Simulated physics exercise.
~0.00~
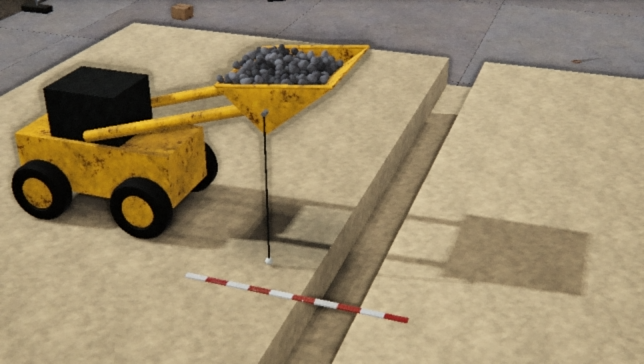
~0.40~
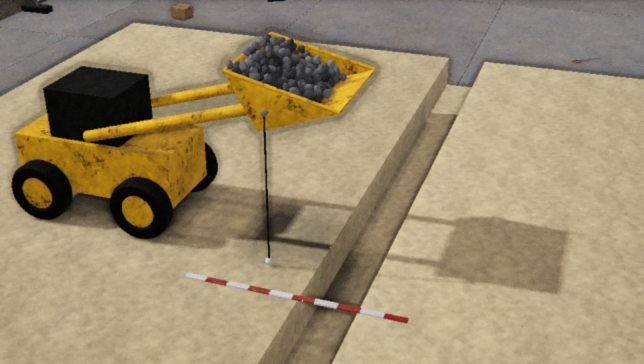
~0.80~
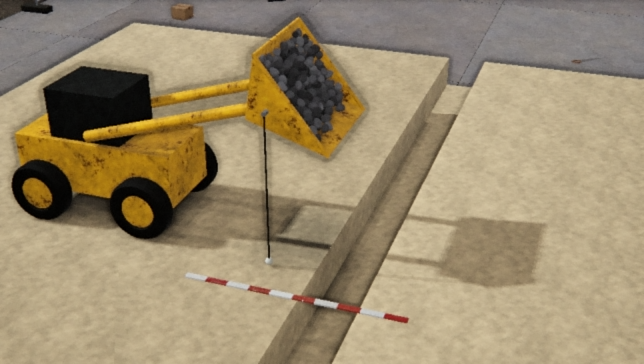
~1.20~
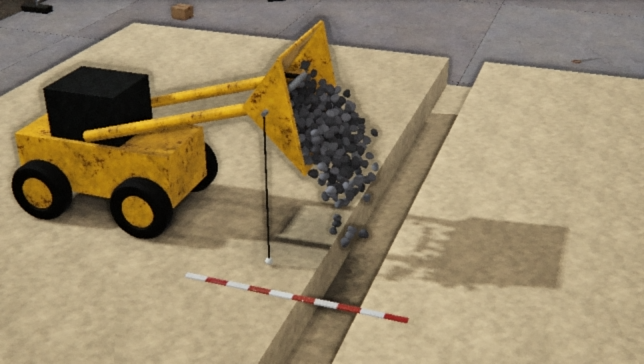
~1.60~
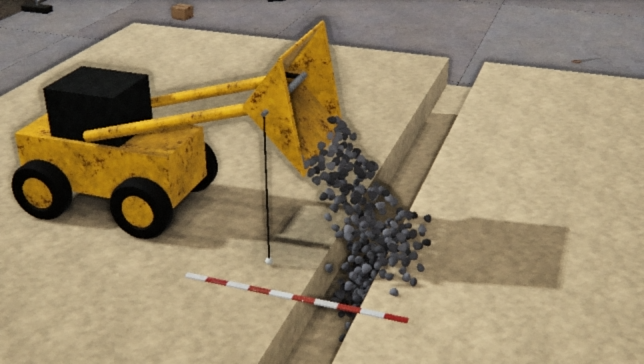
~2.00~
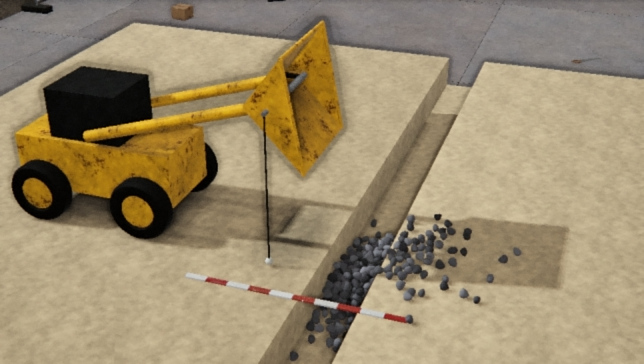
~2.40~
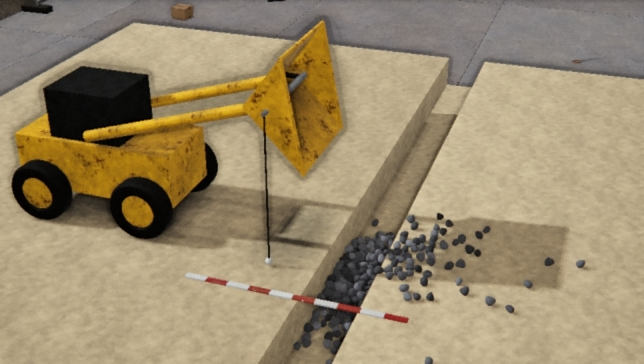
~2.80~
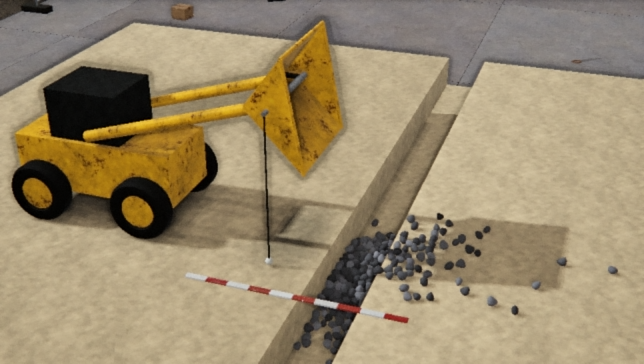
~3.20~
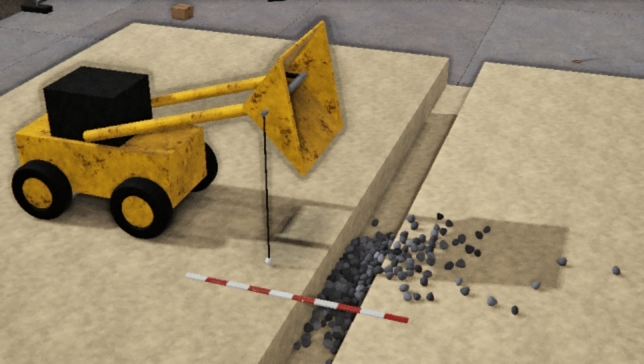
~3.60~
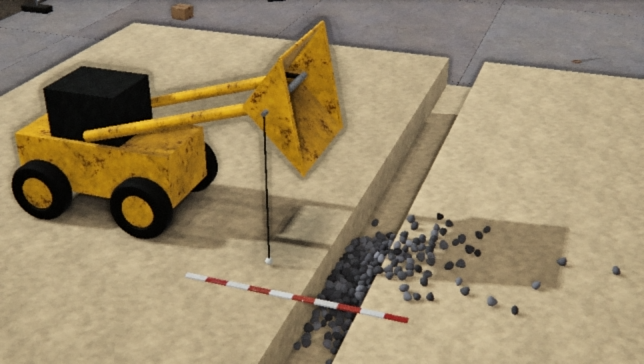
A yellow loader with black wheels and a black block on its body stands at the left on pale, sandy ground, seen from the side and slightly above. Its raised bucket holds a heap of grey stones, with a white ball hanging below on a dark line and a red and white striped rod lying near a straight trench. The bucket tips forward until its mouth points steeply down, and the stones pour out to the right. Most drop into the trench, while some scatter and roll onto the ground beyond. Finally the bucket hangs empty and the stones lie still.
